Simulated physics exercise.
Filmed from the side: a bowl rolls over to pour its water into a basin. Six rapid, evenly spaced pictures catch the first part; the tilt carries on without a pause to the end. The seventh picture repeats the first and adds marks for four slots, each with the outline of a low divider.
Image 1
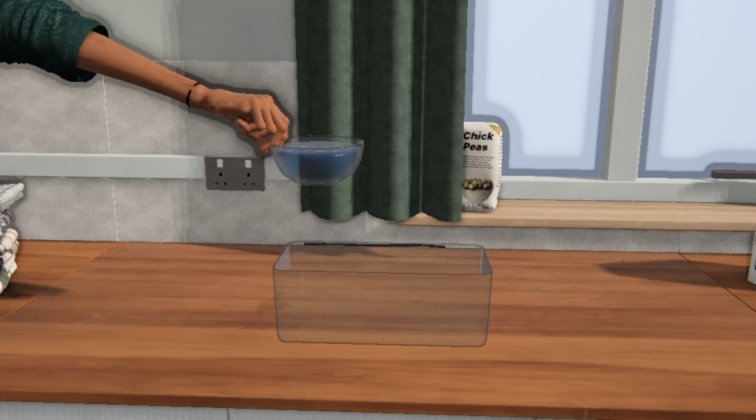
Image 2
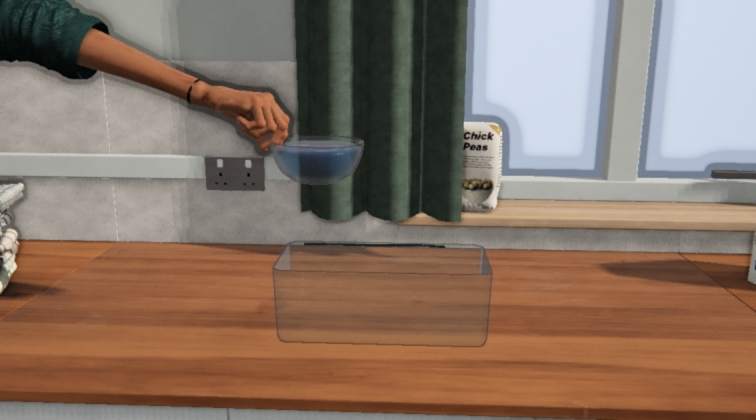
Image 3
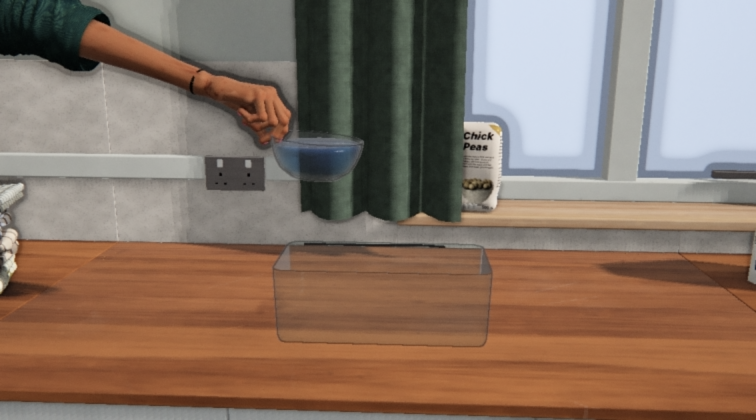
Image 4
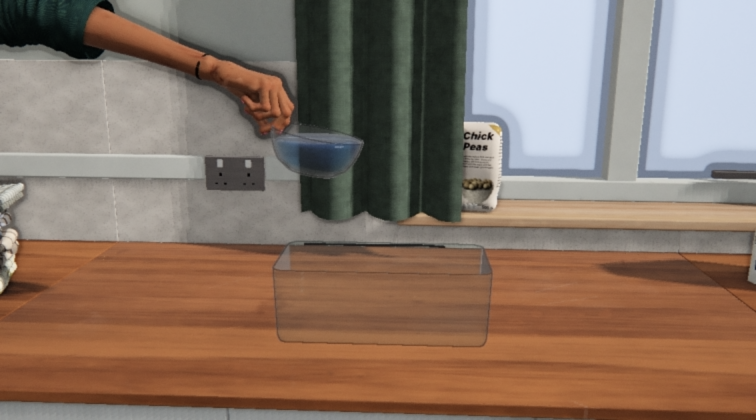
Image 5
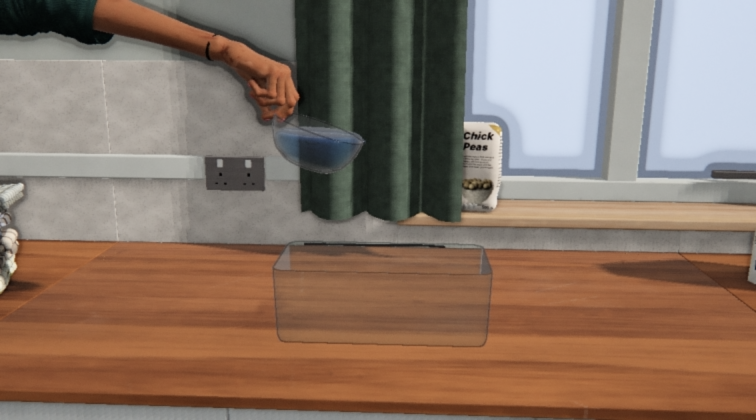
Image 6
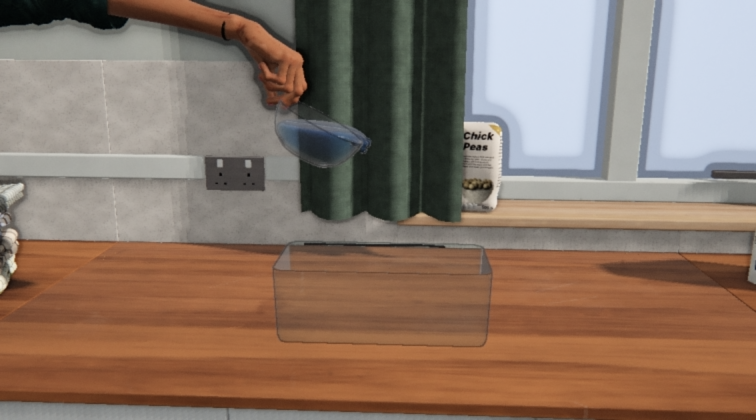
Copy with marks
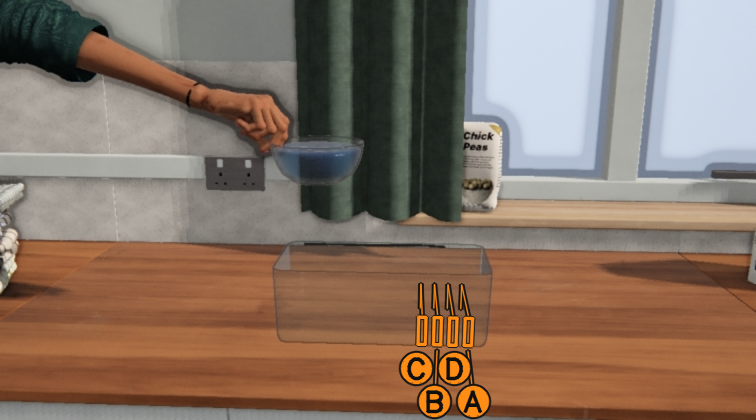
A kitchen worktop of reddish-brown wood is seen from the side, before a grey tiled wall, a dark green curtain and a window. An arm in a green sleeve reaches from the left, holding a clear bowl of blue water above an empty transparent basin. The bowl starts level, then the hand rises and tilts it rightward until water just passes the lip, the camera staying still.
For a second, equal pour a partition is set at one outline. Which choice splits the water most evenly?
Place B does it best.
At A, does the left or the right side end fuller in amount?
The left one.
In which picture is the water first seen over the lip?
In picture 5.
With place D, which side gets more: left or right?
The left side.
On the marked copy, A at (467, 351); B at (437, 350); C at (421, 349); D at (452, 350).
For place A, about 89 % ends left of the wall and 7 % right of it; 5 % is lost outside.
For place B, about 44 % ends left of the wall and 51 % right of it; 5 % is lost outside.
For place C, about 29 % ends left of the wall and 67 % right of it; 4 % is lost outside.
For place D, about 67 % ends left of the wall and 28 % right of it; 5 % is lost outside.
